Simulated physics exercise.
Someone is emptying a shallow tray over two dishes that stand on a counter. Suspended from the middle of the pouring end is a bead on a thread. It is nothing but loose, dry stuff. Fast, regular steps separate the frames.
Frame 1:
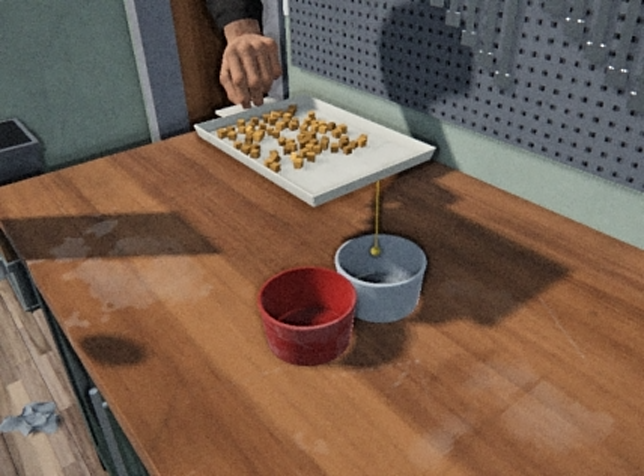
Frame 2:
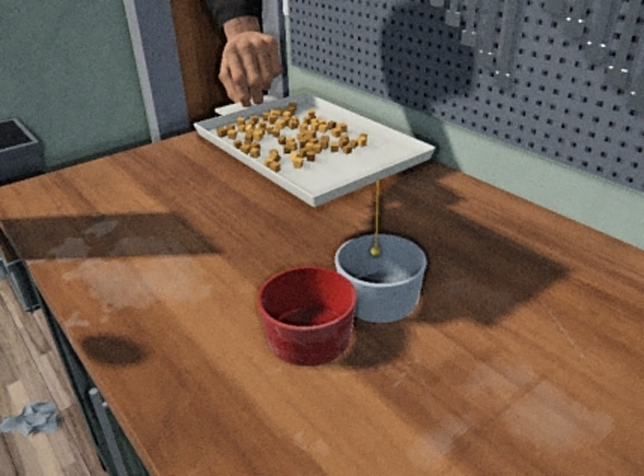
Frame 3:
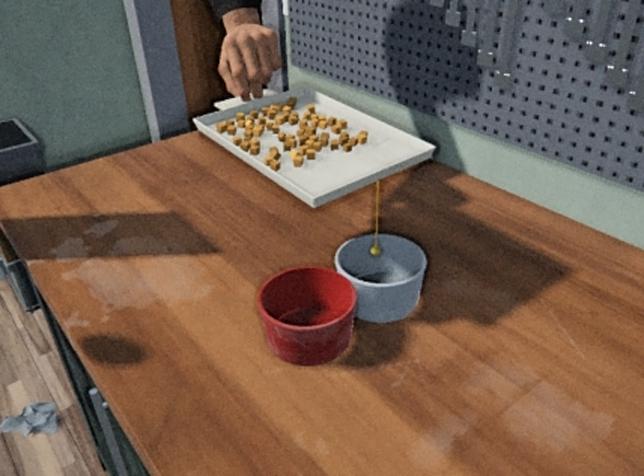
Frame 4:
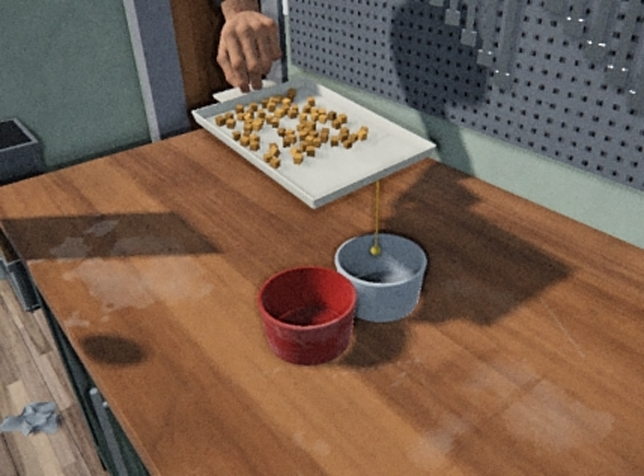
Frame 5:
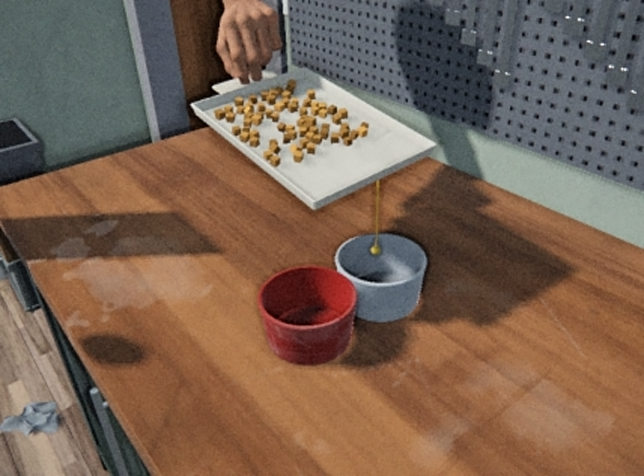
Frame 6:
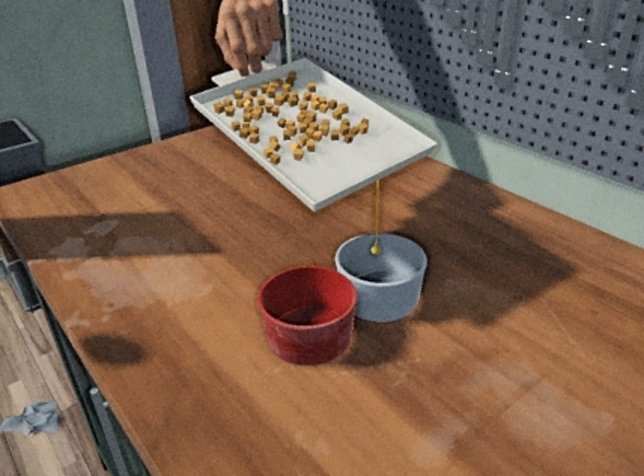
A wooden counter beside a grey pegboard and pale green wall is seen from above at an angle by a still camera. A hand at the back grips a shallow white tray of small golden-brown croutons above a red dish on the left and a blue-grey one on the right, a yellow bead hanging on a thread. The hand slowly raises the tray's back end, tilting it slightly forward.
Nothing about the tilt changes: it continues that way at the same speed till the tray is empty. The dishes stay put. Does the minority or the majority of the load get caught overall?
The majority of it gets caught.
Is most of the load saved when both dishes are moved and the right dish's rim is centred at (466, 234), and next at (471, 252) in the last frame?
With the first shift the pair saves less than a half; with the second, less than a half.
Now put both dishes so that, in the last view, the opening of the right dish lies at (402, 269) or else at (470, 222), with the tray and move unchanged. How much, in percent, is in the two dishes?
90 per cent the first time, 0 per cent the second time.
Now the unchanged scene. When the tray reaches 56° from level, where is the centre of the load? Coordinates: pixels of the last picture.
The load is centred around (328, 174).
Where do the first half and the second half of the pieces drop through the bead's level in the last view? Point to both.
Around (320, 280) first; around (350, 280) second.
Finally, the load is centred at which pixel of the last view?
The centre comes to rest close to (320, 331).
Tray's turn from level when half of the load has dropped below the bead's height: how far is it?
It's turned some 100 degrees by then.
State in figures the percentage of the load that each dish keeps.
For the left dish 70 per cent, for the right dish 0.
Just after the last frame, tray tipped steeply; almost all on the tray; just a few in the left dish; just a few outside both; about a tenth in the air.
A moment on, tray tipped right over; roughly half on the tray; roughly a third in the left dish; just a few in the right dish; about a tenth outside both; about a tenth in the air.
Further on, tray tipped past a quarter turn; the larger part in the left dish; about a tenth in the right dish; roughly a quarter outside both.
When it is over, tray tipped past a quarter turn; the larger part in the left dish; about a tenth in the right dish; roughly a quarter outside both.
